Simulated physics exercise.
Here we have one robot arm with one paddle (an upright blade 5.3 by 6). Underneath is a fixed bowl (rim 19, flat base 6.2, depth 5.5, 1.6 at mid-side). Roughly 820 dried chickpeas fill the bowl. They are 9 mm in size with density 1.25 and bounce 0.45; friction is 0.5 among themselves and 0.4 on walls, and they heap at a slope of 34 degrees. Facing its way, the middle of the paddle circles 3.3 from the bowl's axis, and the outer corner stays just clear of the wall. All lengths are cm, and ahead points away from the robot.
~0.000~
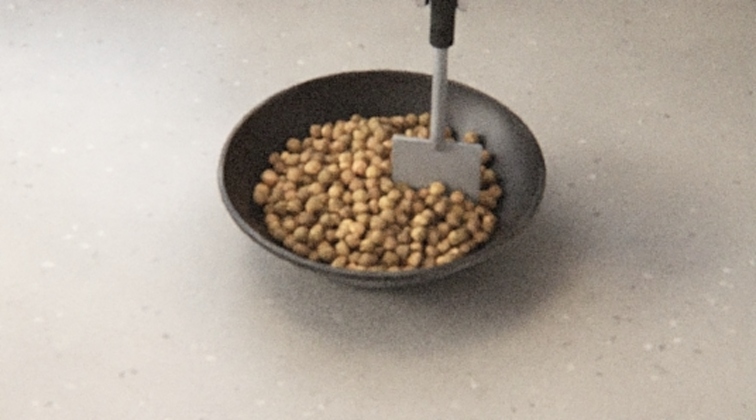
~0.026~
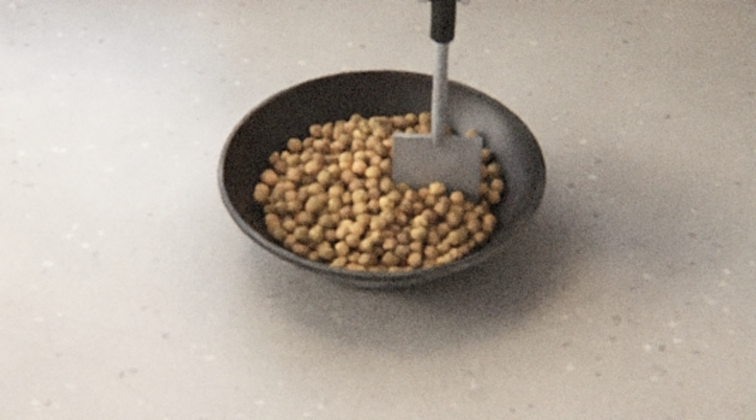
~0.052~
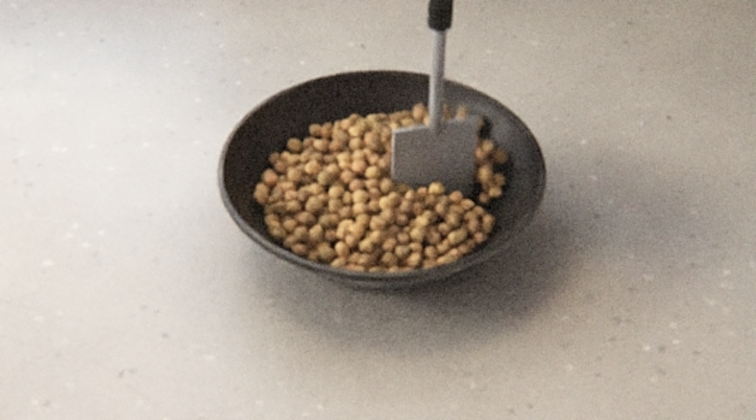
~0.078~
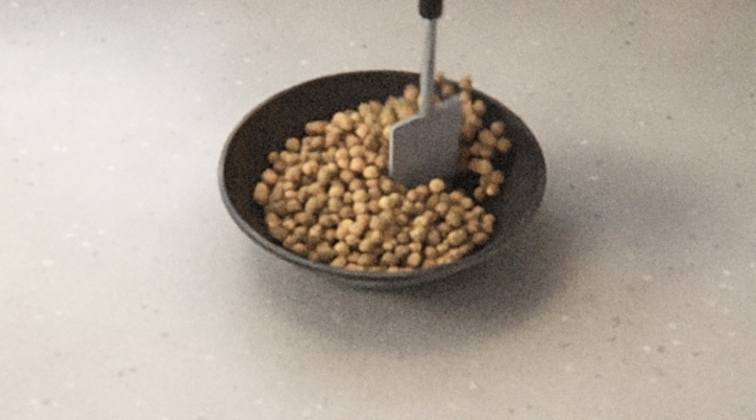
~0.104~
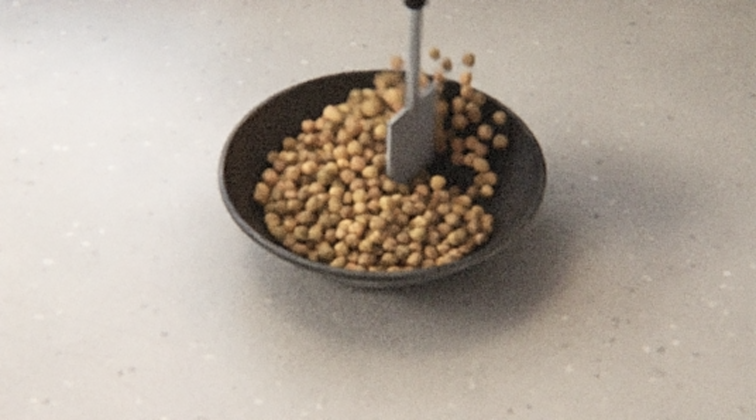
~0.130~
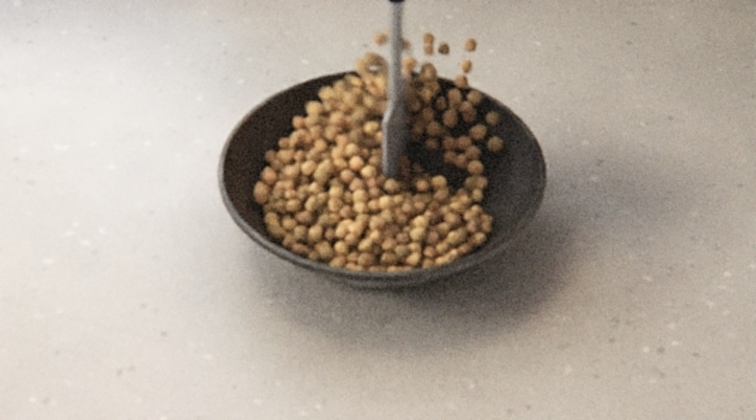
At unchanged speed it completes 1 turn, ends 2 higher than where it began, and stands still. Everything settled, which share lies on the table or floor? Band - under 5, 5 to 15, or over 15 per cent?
Band: Over 15 per cent.
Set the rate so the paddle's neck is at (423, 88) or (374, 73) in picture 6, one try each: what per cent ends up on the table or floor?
Some 10 and 30 per cent respectively.
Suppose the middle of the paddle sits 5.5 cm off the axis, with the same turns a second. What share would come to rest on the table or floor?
Close to 0 in a hundred then.
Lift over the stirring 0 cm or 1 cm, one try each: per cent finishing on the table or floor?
Some 35 and some 25 per cent.
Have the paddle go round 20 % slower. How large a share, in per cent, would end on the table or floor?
Estimated share: About 15 per cent.
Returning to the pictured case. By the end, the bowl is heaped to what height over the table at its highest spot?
Around 6.0 cm above the table.
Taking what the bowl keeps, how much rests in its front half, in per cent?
I'd say around 55 per cent.
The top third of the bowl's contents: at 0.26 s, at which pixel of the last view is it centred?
Near (283, 183).
After 0.26 s, 190° round, highest piece 9 above the table; 745 in the bowl, 23 on the table or floor, 50 in flight or on the tool.
After 0.39 s, 293° round, highest piece 9 above the table; 665 in the bowl, 107 on the table or floor, 46 in flight or on the tool.
After 0.65 s, 0° round, highest piece 6 above the table; 635 in the bowl, 182 on the table or floor, 1 in flight or on the tool.
After 1.35 s, 0° round, highest piece 6 above the table; 635 in the bowl, 183 on the table or floor.
At rest, 635 in the bowl, 183 on the table or floor. That is 22 % on the table or floor.
